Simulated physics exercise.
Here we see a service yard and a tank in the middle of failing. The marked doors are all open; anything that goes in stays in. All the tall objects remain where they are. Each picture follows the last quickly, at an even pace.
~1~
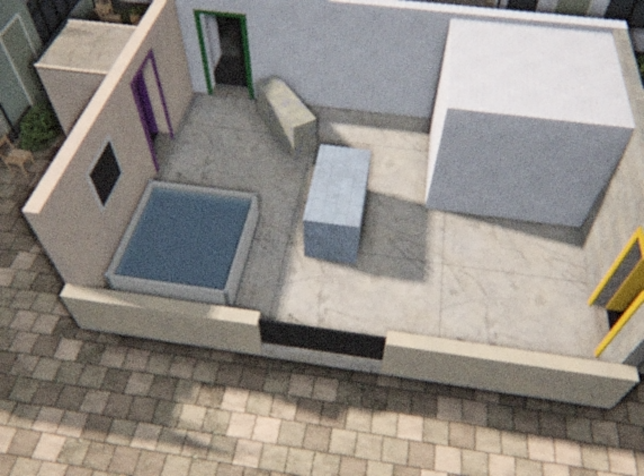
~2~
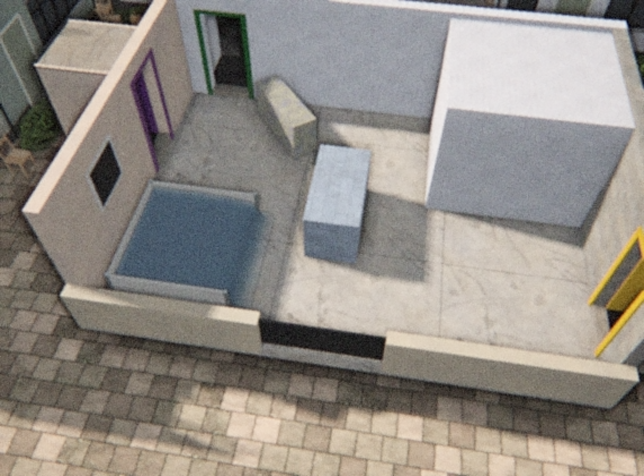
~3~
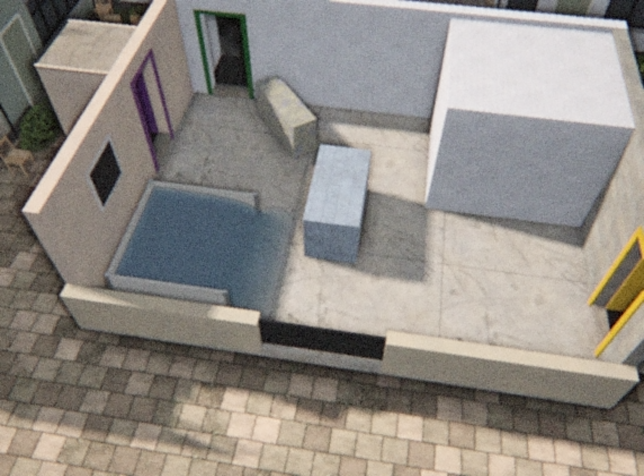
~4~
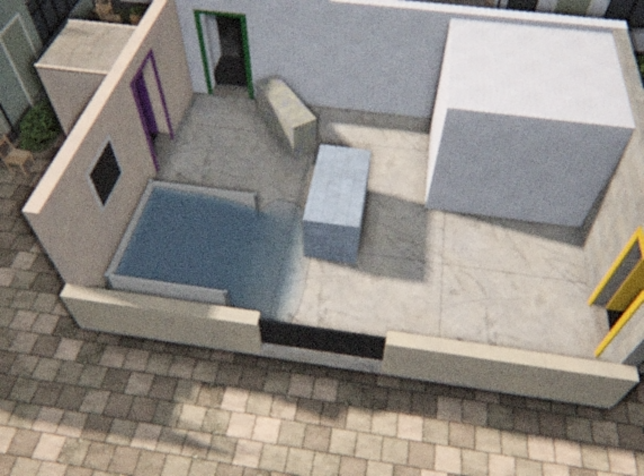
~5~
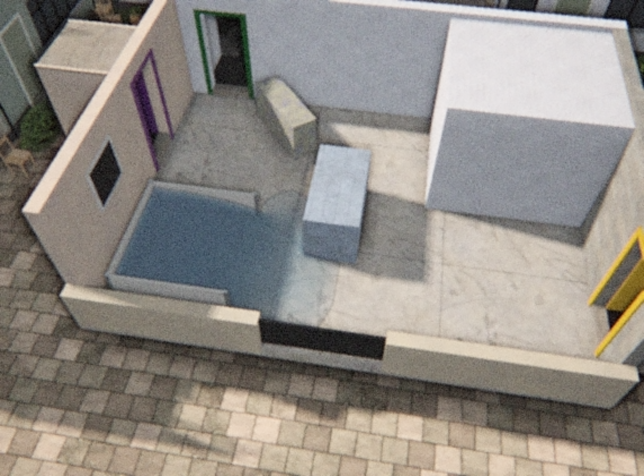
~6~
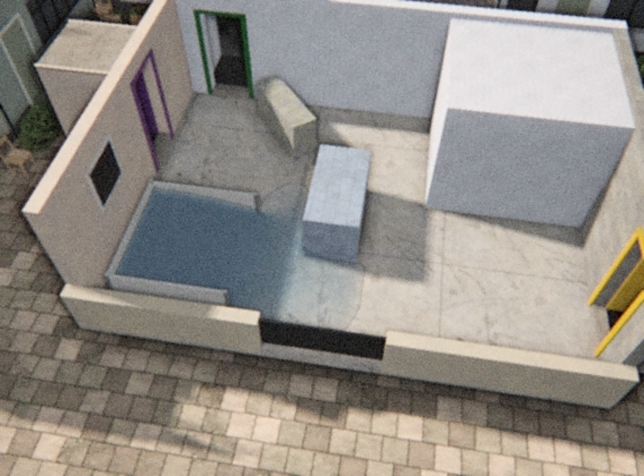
A low-walled tank of blue water at the left of a pale, walled yard, seen from high above at an angle, loses its right side, and water spills onto the concrete floor. A pale blue block stands mid-yard, a large white block at right, with green, purple and yellow doorways around. The water spreads rightward in a thinning, curved sheet past the block's near end, while the camera stays still.
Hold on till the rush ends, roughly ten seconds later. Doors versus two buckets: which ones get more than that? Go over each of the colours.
As I see it, green door: Two pails at most, purple door: Two pails at most, yellow door: Over two pails.
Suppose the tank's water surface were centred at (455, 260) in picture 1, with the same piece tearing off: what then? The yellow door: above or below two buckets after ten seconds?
Check, yellow door: Limit exceeded.
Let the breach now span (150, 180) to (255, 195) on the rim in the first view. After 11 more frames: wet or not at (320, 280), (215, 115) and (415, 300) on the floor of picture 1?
Bone-dry, submerged, bone-dry.
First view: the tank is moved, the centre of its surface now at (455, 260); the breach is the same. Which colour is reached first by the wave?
The door marked yellow comes first.
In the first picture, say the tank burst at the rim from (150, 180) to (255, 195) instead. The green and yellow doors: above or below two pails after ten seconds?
My reading: Green door takes more; yellow door holds.
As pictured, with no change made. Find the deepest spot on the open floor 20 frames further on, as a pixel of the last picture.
My best guess is roughly (581, 382).
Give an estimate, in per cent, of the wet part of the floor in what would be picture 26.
Some 65 in a hundred.
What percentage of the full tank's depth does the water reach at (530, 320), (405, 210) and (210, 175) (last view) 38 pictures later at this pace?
Readings in sequence: 25, 10, 2 percent.
A moment on, water covers 25 % of the floor; the green door not reached, the purple door not reached, the yellow door not reached.
Next, water covers 45 % of the floor; the green door not reached, the purple door not reached, the yellow door not reached.
Then, water covers 65 % of the floor; the green door wet at the sill, nothing in, the purple door not reached, the yellow door over two buckets in.
Later, water covers 85 % of the floor; the green door wet at the sill, nothing in, the purple door wet at the sill, nothing in, the yellow door far over two buckets in.
In the end, water covers 100 % of the floor; the green door wet at the sill, nothing in, the purple door wet at the sill, nothing in, the yellow door far over two buckets in.
